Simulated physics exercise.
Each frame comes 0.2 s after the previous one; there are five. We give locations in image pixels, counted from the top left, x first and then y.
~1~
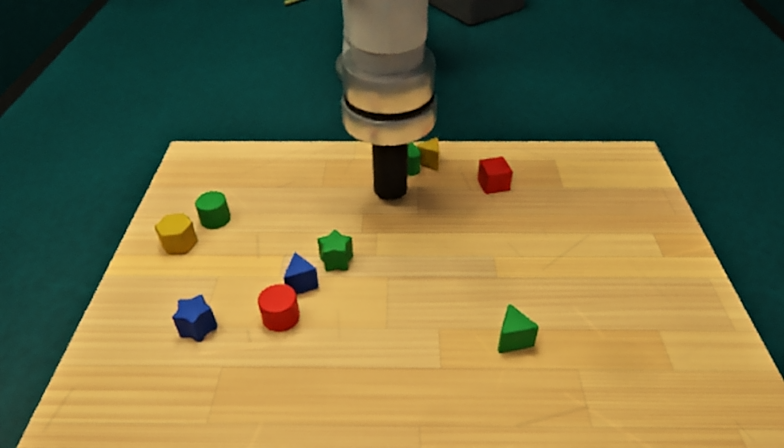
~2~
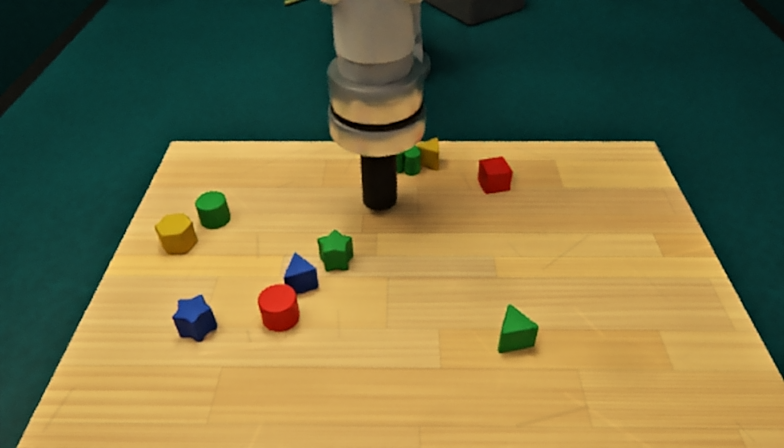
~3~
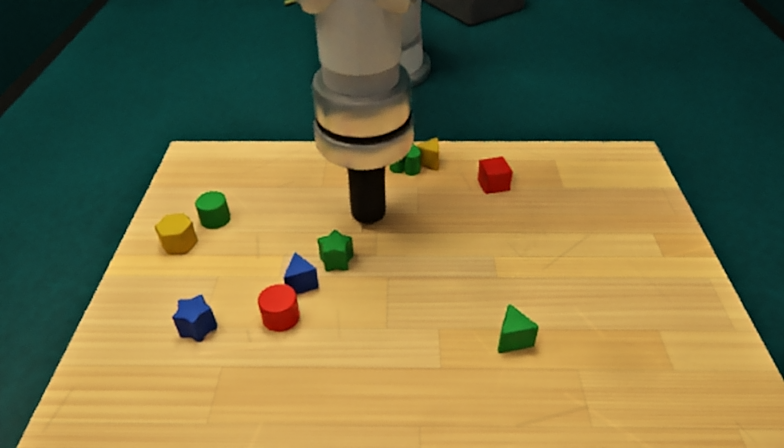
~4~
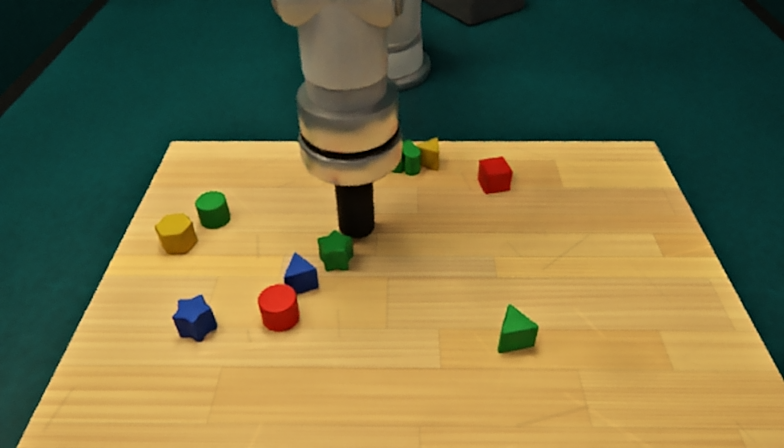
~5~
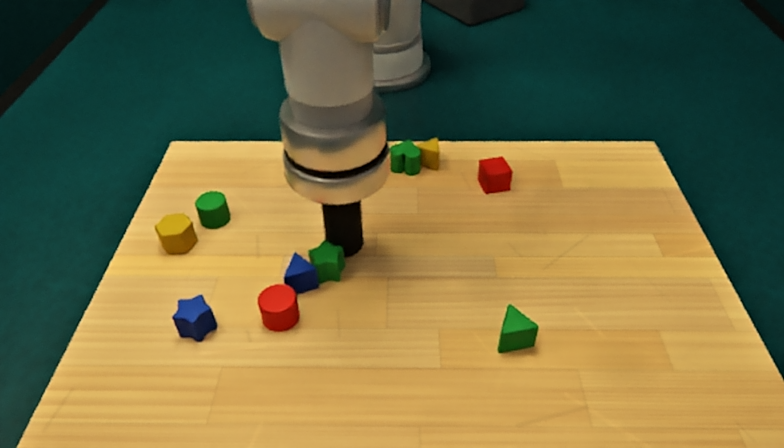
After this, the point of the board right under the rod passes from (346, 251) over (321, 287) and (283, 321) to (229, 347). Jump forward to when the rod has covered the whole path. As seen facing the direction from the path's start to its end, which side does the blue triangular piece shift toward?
Sideways shift: Right.
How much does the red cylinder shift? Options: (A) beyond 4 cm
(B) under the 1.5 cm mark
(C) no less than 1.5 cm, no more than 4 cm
That would be A.
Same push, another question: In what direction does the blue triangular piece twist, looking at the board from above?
The blue triangular piece rotates clockwise.
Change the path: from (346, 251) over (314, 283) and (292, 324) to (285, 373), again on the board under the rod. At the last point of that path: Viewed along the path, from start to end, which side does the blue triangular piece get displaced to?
It heads right.
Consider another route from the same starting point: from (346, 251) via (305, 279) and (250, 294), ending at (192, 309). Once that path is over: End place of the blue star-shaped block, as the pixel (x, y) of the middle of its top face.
Its top middle: (170, 319).
What follows on the original path. One third of the way, rod at (320, 280); red cylinder at (263, 308); blue triangular piece at (267, 282), turned 45° clockwise; green star-shaped block at (296, 290).
Two thirds of the way, rod at (281, 314); red cylinder at (218, 339); blue triangular piece at (257, 286), turned 90° clockwise; green star-shaped block at (257, 328).
At the end, rod at (226, 340); blue star-shaped block unmoved; red cylinder at (166, 374); blue triangular piece at (254, 286), turned 100° clockwise; green star-shaped block at (210, 360), turned 25° anticlockwise.
